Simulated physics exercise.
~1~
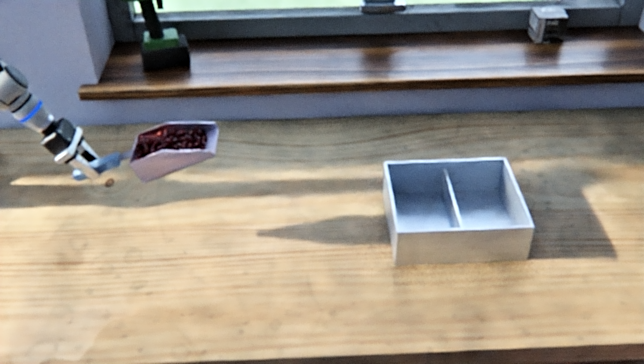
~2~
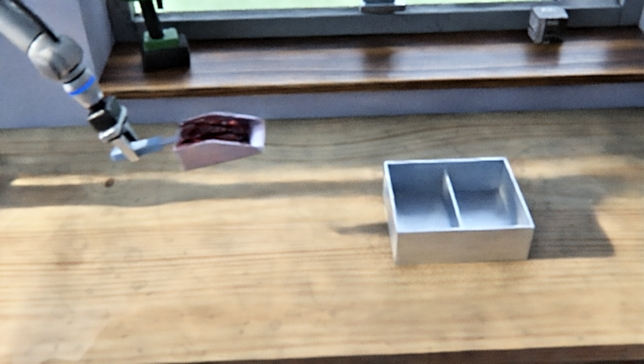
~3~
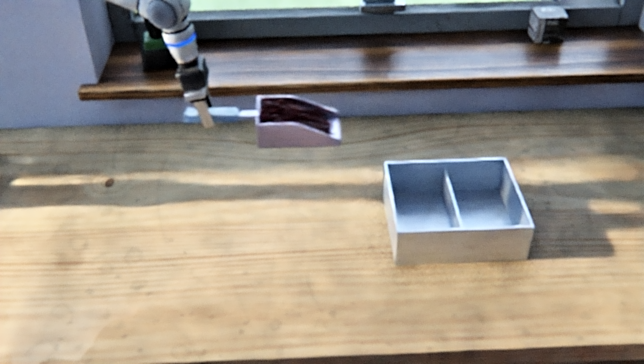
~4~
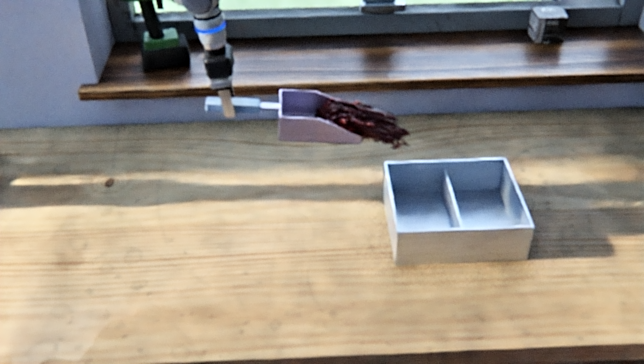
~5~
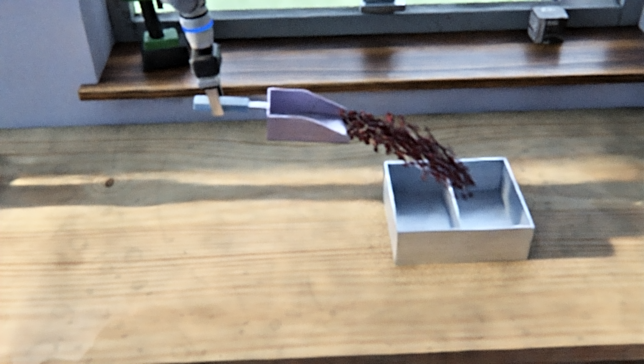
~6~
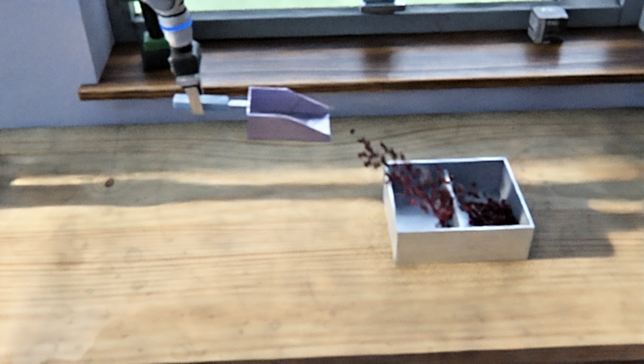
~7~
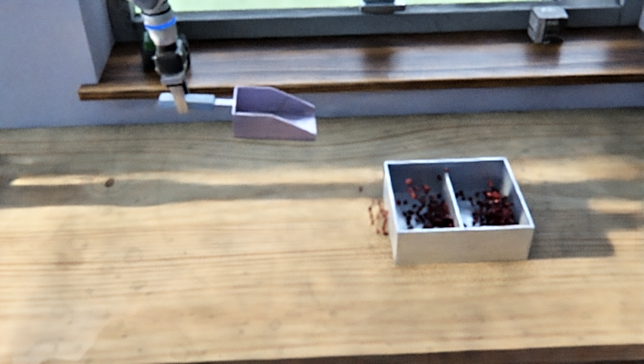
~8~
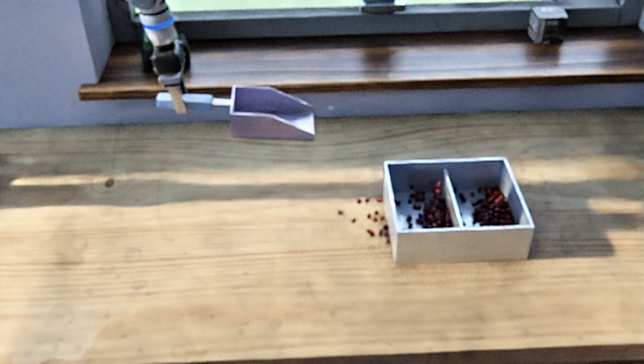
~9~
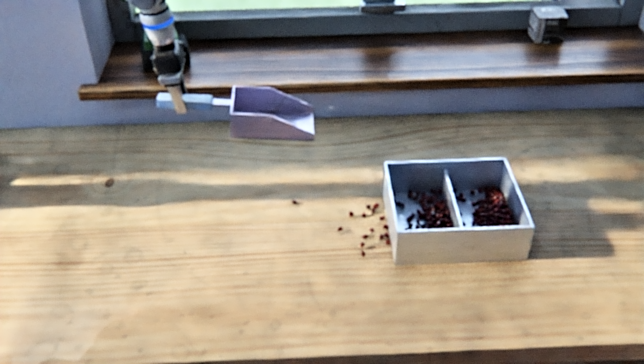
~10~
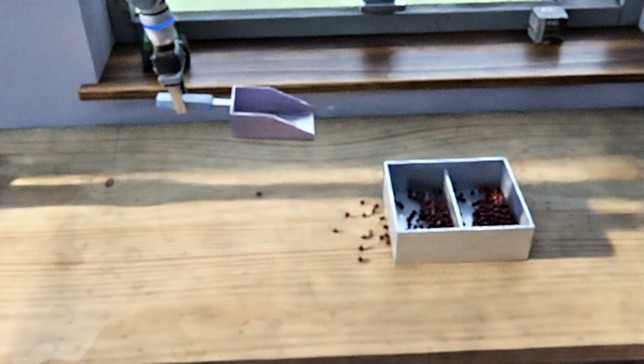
Robot arm swinging a scoop of dark red beans rightward, flinging them into a divided bin, a few scattering on the table.
